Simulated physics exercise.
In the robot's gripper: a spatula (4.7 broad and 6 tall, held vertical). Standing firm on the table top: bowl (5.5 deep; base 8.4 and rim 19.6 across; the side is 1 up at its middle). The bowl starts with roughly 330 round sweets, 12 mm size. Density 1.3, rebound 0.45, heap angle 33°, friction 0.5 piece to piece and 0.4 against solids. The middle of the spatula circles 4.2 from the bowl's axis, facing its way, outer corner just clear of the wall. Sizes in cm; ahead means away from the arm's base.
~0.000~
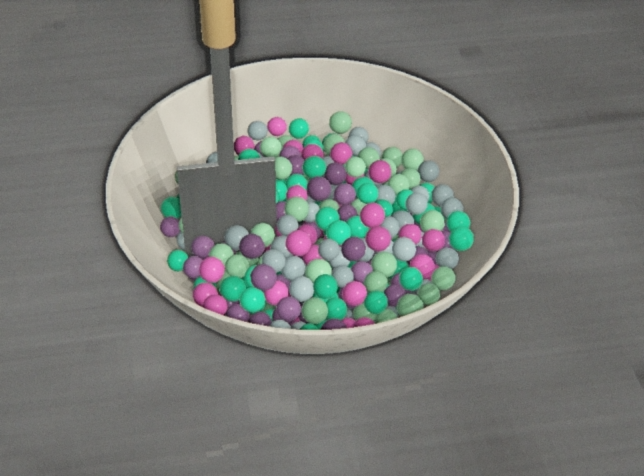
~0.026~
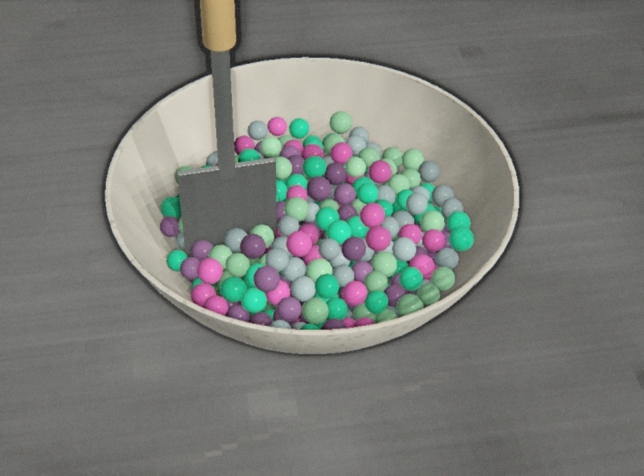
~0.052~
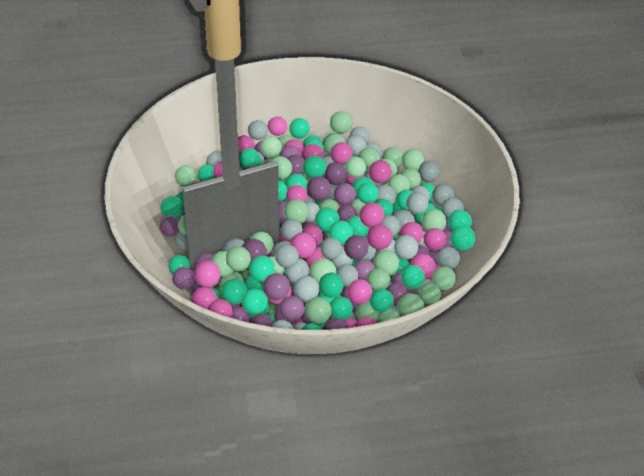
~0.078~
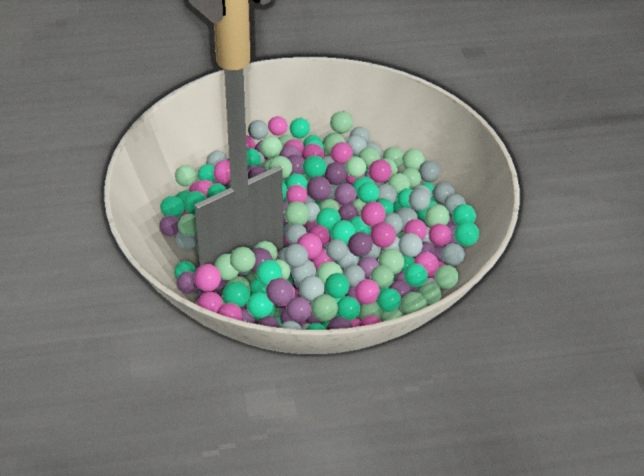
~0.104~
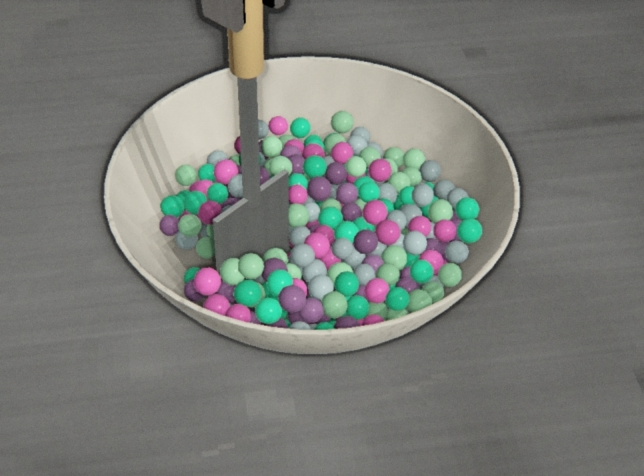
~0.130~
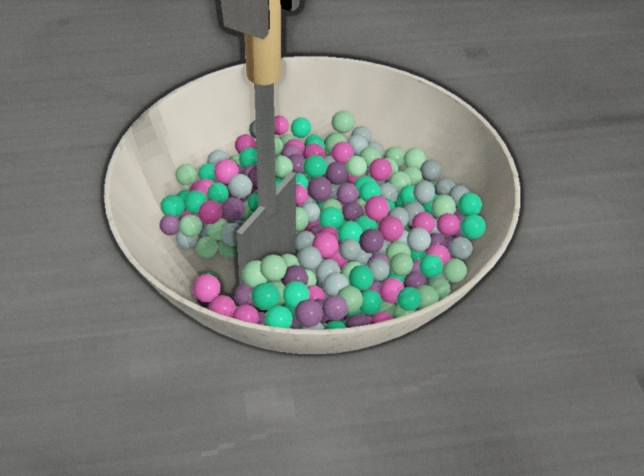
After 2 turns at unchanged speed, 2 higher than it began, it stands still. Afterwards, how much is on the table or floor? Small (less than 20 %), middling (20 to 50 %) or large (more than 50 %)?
On the table or floor the share is small, less than 20 %.
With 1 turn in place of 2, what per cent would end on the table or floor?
Then about 5 per cent.
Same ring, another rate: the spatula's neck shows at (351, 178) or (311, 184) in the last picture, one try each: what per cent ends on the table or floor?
Some 35 and 25 per cent.
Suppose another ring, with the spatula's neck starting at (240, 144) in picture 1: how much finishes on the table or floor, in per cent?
About 0 per cent.
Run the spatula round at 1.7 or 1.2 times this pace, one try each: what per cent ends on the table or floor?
Some 30 and 20 per cent.
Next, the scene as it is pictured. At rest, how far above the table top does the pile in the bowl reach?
Some 5.5 cm.
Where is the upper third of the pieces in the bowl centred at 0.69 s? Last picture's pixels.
At about (189, 180).
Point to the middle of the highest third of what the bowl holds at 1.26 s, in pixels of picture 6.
Near (365, 174).
By 0.69 s, 315° round, highest piece 8 above the table; 309 in the bowl, 17 on the table or floor, 4 in flight or on the tool.
By 1.26 s, 219° round, highest piece 6 above the table; 297 in the bowl, 33 on the table or floor.
By 1.74 s, 0° round, highest piece 6 above the table; 297 in the bowl, 33 on the table or floor.
By 2.44 s, 0° round, highest piece 6 above the table; 297 in the bowl, 33 on the table or floor.
Final count, 297 in the bowl, 33 on the table or floor. That is 10 % on the table or floor.
